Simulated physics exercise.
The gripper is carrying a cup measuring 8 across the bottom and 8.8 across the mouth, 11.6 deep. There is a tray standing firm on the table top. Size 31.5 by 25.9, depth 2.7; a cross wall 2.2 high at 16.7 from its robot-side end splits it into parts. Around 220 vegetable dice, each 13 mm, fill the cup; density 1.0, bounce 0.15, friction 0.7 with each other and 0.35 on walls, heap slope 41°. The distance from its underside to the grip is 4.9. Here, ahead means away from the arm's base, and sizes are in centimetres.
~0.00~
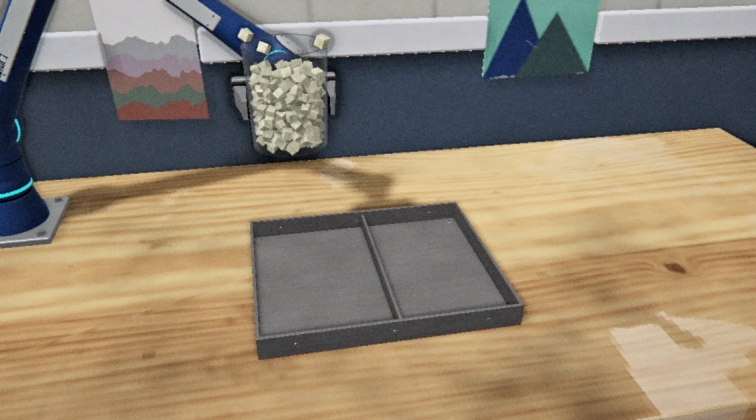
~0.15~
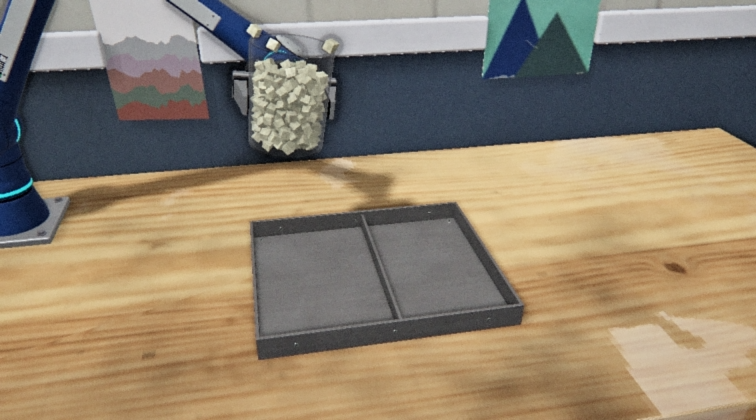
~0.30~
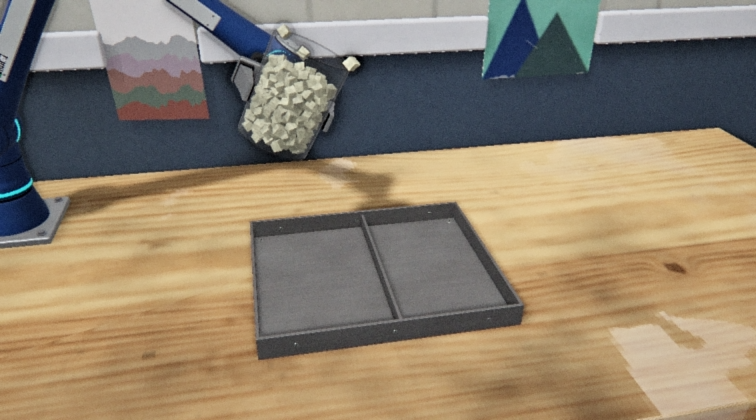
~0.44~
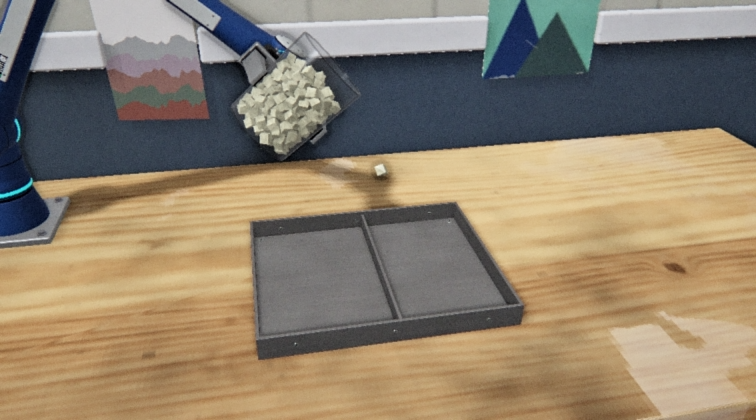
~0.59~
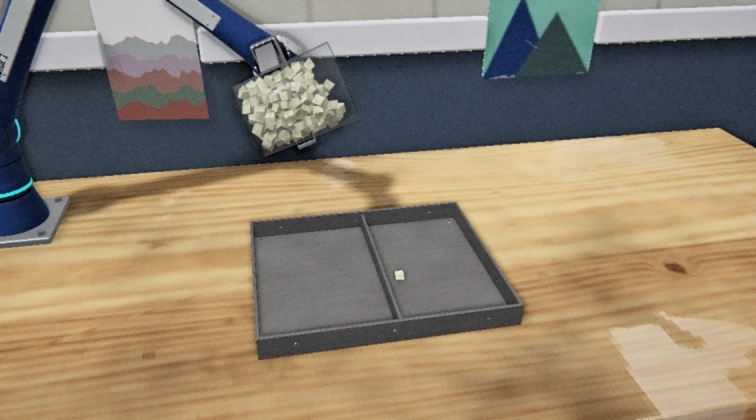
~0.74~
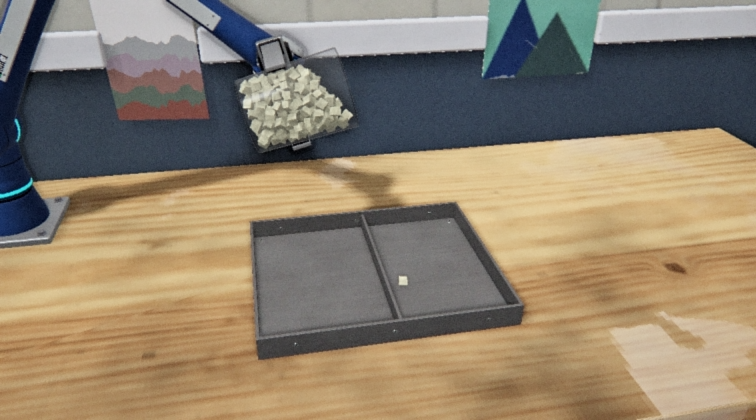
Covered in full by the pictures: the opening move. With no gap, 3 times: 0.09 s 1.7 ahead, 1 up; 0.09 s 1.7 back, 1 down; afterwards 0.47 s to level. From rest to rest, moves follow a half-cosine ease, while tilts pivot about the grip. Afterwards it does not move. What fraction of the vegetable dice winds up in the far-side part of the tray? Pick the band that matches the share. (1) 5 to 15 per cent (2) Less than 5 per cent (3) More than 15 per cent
More than 15 per cent (3).
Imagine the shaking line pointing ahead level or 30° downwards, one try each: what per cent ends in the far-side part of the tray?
Near 20 and 5 percent respectively.
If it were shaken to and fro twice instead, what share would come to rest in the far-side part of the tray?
About 15 %.
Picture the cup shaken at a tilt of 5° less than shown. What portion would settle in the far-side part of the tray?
Roughly 15 percent then.
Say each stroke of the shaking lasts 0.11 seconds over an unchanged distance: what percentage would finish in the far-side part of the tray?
In that case about 15 in a hundred.
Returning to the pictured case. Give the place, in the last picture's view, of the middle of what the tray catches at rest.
It lands close to (411, 266).
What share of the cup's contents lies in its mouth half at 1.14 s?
Mouth half: Close to 50 per cent.
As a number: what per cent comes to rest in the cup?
Some 70 per cent.
After 1.14 s, tilted 76° forward, highest piece 28 above the table; 183 in the cup, 5 in the far-side part, 3 in the robot-side part, 28 in flight or on a rim.
After 1.55 s, tilted 30° forward, highest piece 30 above the table; 155 in the cup, 53 in the far-side part, 9 in the robot-side part, 2 in flight or on a rim.
After 1.95 s, level, highest piece 29 above the table; 155 in the cup, 54 in the far-side part, 10 in the robot-side part.
After 3.00 s, level, highest piece 29 above the table; 155 in the cup, 54 in the far-side part, 10 in the robot-side part.
At rest, 155 in the cup, 54 in the far-side part, 10 in the robot-side part. That is 25 % in the far-side part of the tray.
